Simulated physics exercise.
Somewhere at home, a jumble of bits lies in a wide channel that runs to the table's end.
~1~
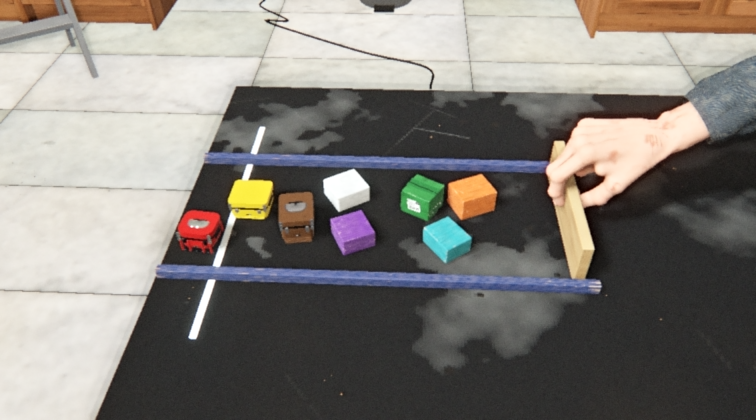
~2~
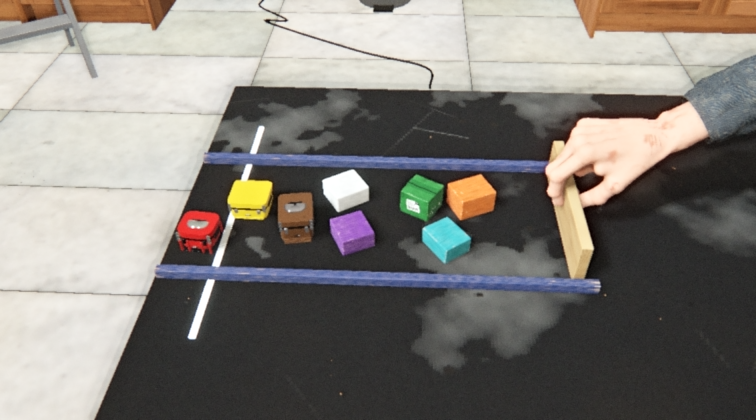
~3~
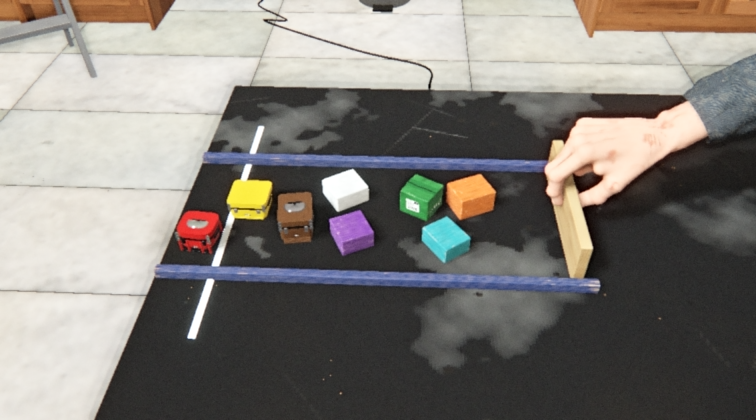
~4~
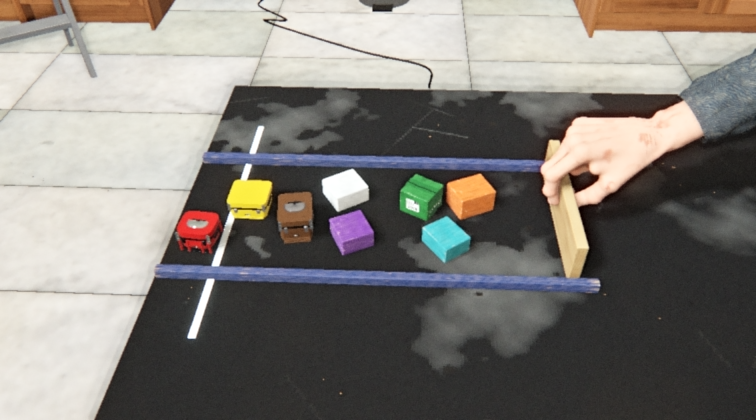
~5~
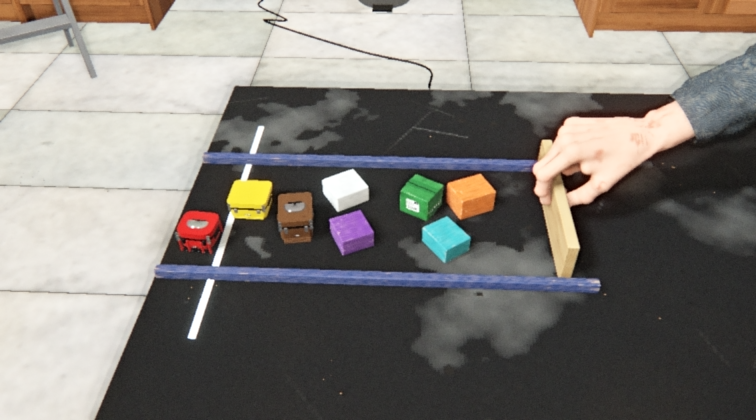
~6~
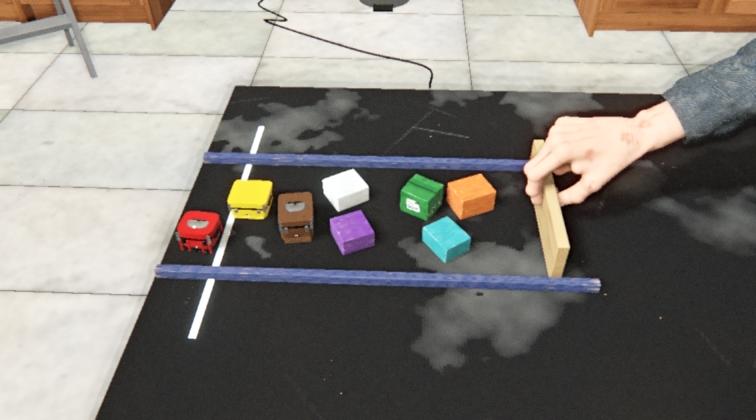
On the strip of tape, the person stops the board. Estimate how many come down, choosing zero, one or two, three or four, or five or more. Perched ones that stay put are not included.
The count that comes down is three or four.
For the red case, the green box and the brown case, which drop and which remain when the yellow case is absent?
Well, the red case winds up down, the green box is still there, and the brown case winds up down.
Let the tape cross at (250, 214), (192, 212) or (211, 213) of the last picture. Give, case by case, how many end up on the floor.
Try 1: 3; try 2: 8; try 3: 6.
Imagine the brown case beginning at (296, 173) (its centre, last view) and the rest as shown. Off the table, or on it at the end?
The brown case holds on.
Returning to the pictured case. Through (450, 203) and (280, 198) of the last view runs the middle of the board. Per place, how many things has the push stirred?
It comes to 3 for the first spot, 8 for the other.
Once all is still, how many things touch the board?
So the total is 2.
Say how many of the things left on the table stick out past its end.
That would be 2.
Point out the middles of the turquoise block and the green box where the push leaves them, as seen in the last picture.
In the last picture the turquoise block sits at (211, 227) while the green box sits at (189, 204).
A little later, none off yet; red case at rest near (201, 232); yellow case at rest near (252, 200); brown case at rest near (297, 217).
Next, none off yet; red case at rest near (201, 232); yellow case shifted about its own width near (224, 199); brown case shifted about its own width near (242, 224).
When it is over, the number that fall off is three or four; down, white block, brown case, yellow case and red case.
